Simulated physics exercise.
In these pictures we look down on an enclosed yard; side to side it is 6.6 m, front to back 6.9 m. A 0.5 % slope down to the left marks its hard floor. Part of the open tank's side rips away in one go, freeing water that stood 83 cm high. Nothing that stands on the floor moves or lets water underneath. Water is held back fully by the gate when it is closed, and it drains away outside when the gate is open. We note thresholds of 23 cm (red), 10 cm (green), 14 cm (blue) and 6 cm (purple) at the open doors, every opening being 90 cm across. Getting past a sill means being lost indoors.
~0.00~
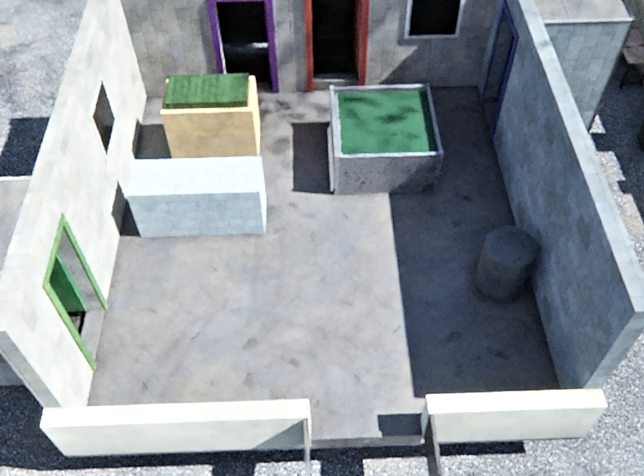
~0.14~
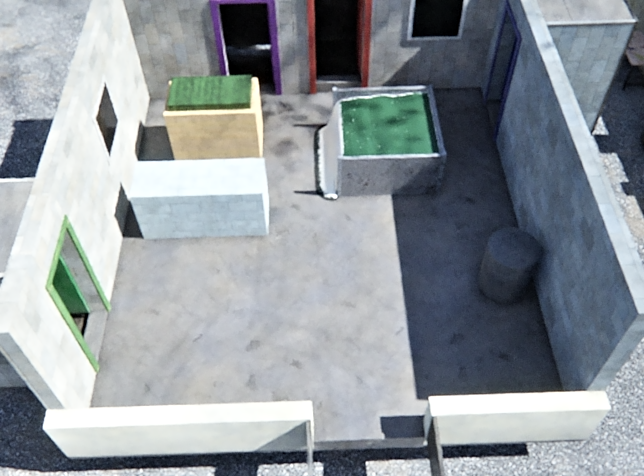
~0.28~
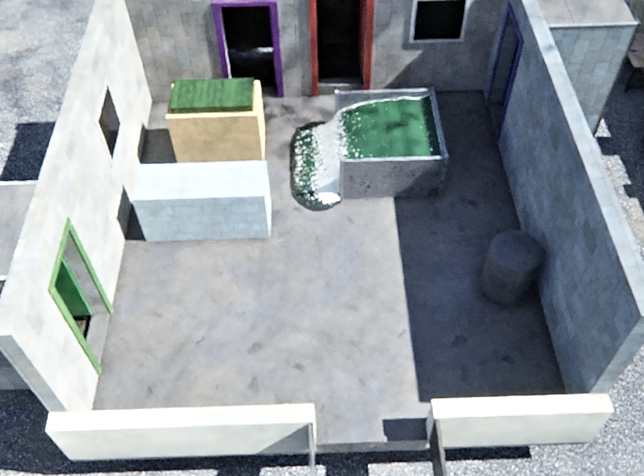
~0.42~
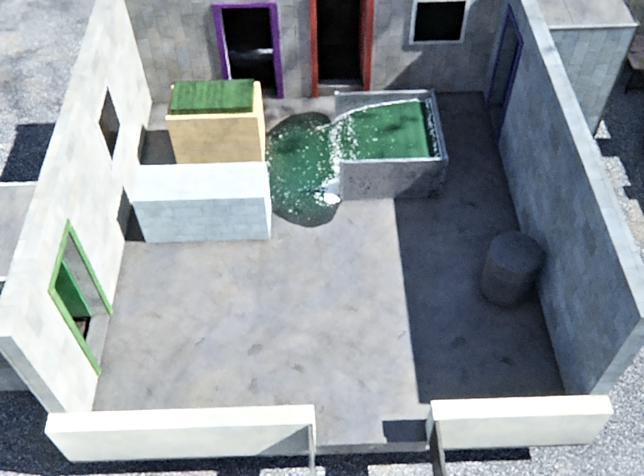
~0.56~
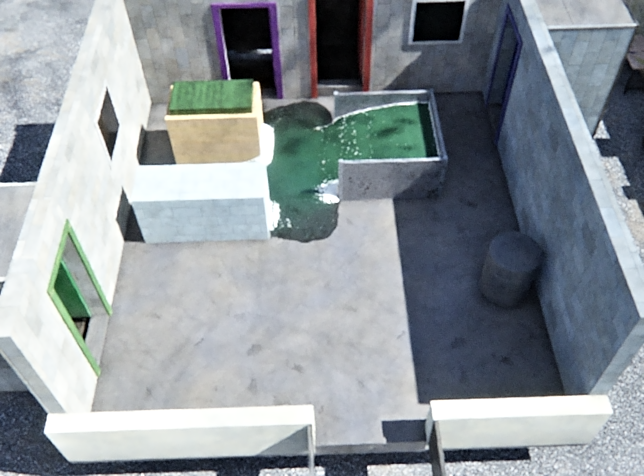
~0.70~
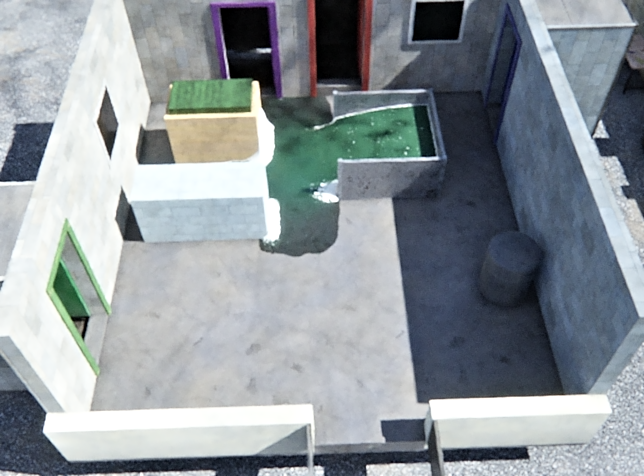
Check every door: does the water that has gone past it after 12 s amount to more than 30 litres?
In the end red door: Short of the limit, green door: Short of the limit, blue door: Short of the limit, purple door: Beyond the limit.
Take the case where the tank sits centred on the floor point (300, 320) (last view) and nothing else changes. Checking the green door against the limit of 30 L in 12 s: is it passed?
In that case green comes out beyond the limit.
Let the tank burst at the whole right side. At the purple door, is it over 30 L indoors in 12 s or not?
Then: Purple short of it.
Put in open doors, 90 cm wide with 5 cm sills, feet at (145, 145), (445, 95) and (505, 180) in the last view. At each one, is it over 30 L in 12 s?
Well, the first is on the high side, the second is on the high side, and the third is on the low side.
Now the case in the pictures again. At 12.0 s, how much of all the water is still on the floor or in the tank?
Close to 80 in a hundred remains.
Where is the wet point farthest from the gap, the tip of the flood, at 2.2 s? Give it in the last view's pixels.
I'd put it near pixel (100, 364) of the last picture.
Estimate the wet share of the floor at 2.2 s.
Some 40 per cent of the floor is wet.
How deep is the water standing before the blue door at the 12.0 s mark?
Depth: ~ 5.0 cm.
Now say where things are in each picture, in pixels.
The first picture shows still water, 83 cm deep, in the open tank at (384, 123).
In the second picture, water pours out at (339, 147) and has run 0.9 m, to (334, 198); typically 11 cm deep outside, 83 cm at the open tank's back.
In the third picture, water pours out at (341, 152) and has run 1.2 m, to (312, 206); typically 13 cm deep outside, 79 cm at the open tank's back.
In the fourth picture, the front is at a hidden place, 1.5 m from the gap at (341, 155); 3.1 m2 of floor is under water; 71 cm left at the back of the open tank.
In the fifth picture, the front is at a hidden place, 2.1 m from the gap at (340, 156); 4.6 m2 of floor is under water; 70 cm left at the back of the open tank.
In the sixth picture, the front is at a hidden place, 2.7 m from the gap at (339, 156); 5.8 m2 of floor is under water; 64 cm left at the back of the open tank.
After 1.4 s water covers 25 % of the floor and is deepest (52 cm) near (131, 206); red door 2 cm at the sill, 0 L in, green door not reached, blue door not reached, purple door 18 cm at the sill, 43 L in.
After 2.2 s water covers 40 % of the floor and is deepest (40 cm) near (134, 190); red door 7 cm at the sill, 0 L in, green door 3 cm at the sill, 0 L in, blue door not reached, purple door 21 cm at the sill, 160 L in.
After 3.5 s water covers 65 % of the floor and is deepest (26 cm) near (220, 132); red door 6 cm at the sill, 0 L in, green door 4 cm at the sill, 0 L in, blue door 1 cm at the sill, 0 L in, purple door 14 cm at the sill, 246 L in.
After 7.0 s water covers 80 % of the floor and is deepest (14 cm) near (432, 100); red door 6 cm at the sill, 0 L in, green door 5 cm at the sill, 0 L in, blue door 11 cm at the sill, 8 L in, purple door 9 cm at the sill, 313 L in.
After 12.0 s water covers 100 % of the floor and is deepest (7 cm) near (453, 397); red door 5 cm at the sill, 0 L in, green door 4 cm at the sill, 0 L in, blue door 5 cm at the sill, 9 L in, purple door 4 cm at the sill, 318 L in.
